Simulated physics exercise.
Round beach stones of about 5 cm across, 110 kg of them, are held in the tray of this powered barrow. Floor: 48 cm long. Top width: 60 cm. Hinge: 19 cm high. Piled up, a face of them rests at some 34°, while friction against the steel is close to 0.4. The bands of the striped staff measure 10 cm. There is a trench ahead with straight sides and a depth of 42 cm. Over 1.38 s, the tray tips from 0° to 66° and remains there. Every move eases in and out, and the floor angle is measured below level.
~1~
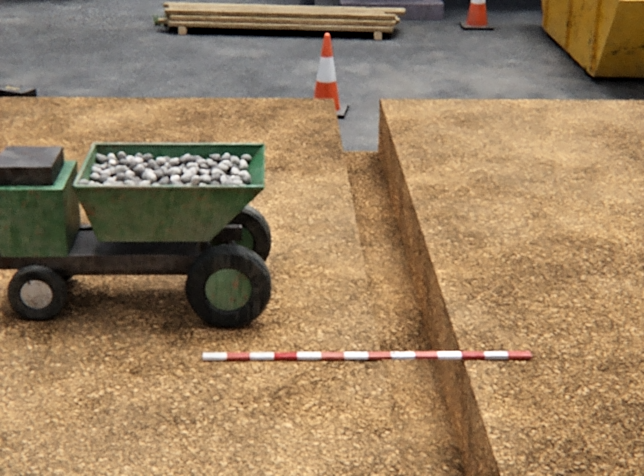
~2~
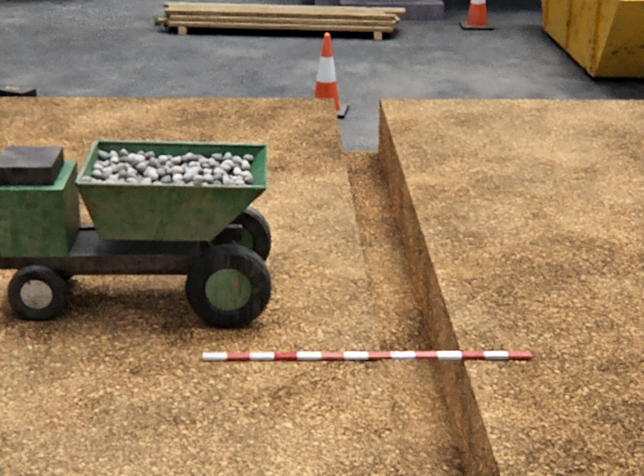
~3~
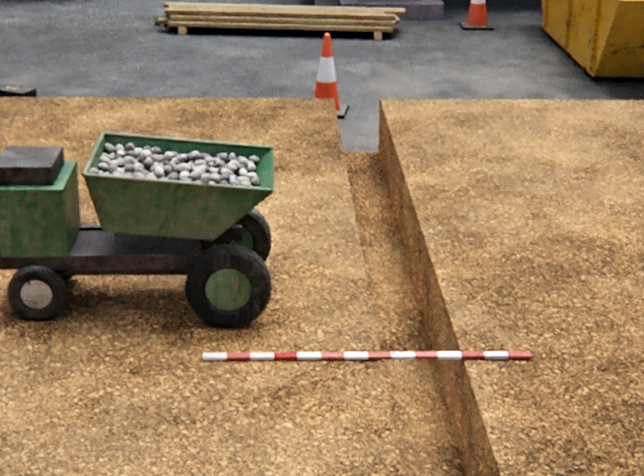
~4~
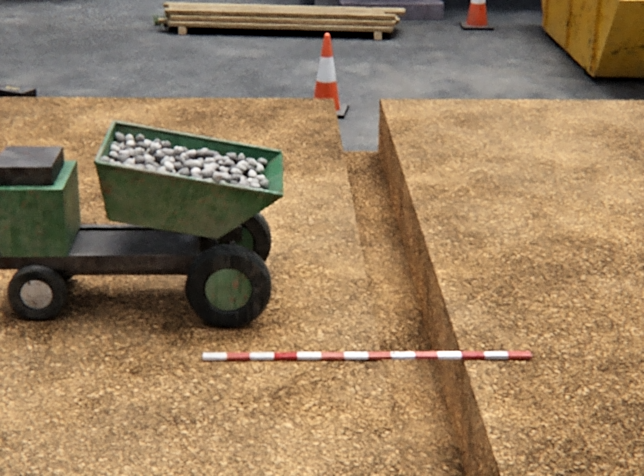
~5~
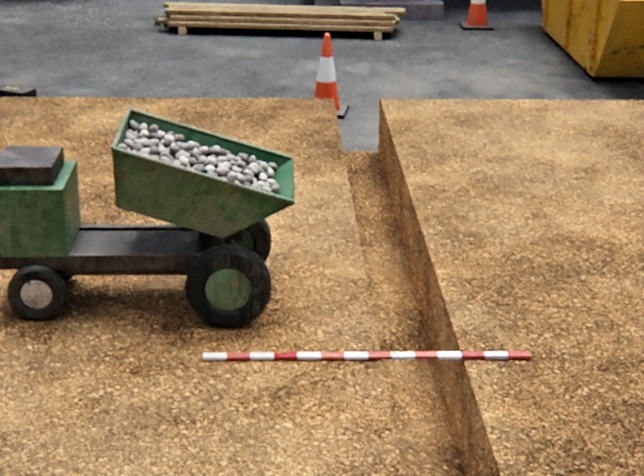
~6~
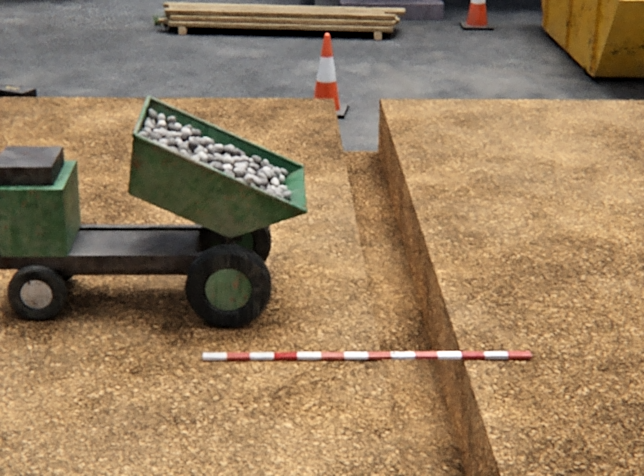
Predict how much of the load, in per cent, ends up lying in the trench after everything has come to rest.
Roughly 96 per cent of it.
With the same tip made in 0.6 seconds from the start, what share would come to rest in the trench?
Then some 95 per cent would.
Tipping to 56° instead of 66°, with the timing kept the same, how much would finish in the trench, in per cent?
Around 70 per cent would finish in the trench.
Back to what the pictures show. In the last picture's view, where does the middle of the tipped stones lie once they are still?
Middle at around (405, 361), I'd say.
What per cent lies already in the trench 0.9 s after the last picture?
By then, around 40 percent.
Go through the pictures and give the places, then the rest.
In the first picture, the tray is at 0°, its lip at (263, 188); the top of the load is at (187, 164).
In the second picture, the tray is at 1°, its lip at (266, 188); the top of the load is at (149, 160).
In the third picture, the tray is at 5°, its lip at (273, 191); the top of the load is at (131, 155).
In the fourth picture, lip at (283, 196), floor tilted 10°, highest stones at (132, 147).
In the fifth picture, the tray is at 17°, its lip at (295, 203); the top of the load is at (142, 134).
In the sixth picture, the tray is at 25°, its lip at (307, 212); the top of the load is at (155, 123).
Then, 0.4 s after the last picture the floor is at 55°, 99 % in the tray, 1 % short of the trench; the foremost stones are at (346, 243).
Then, 0.9 s after the last picture the floor is at 66°, 49 % in the tray, 12 % short of the trench, 39 % in the trench; the foremost stones are at (439, 373).
Then, 1.2 s after the last picture the floor is at 66°, 17 % in the tray, 10 % short of the trench, 73 % in the trench; the foremost stones are at (436, 358).
Then, 3.2 s after the last picture the floor is at 66°, 0 % in the tray, 4 % short of the trench, 96 % in the trench; the foremost stones are at (434, 343).
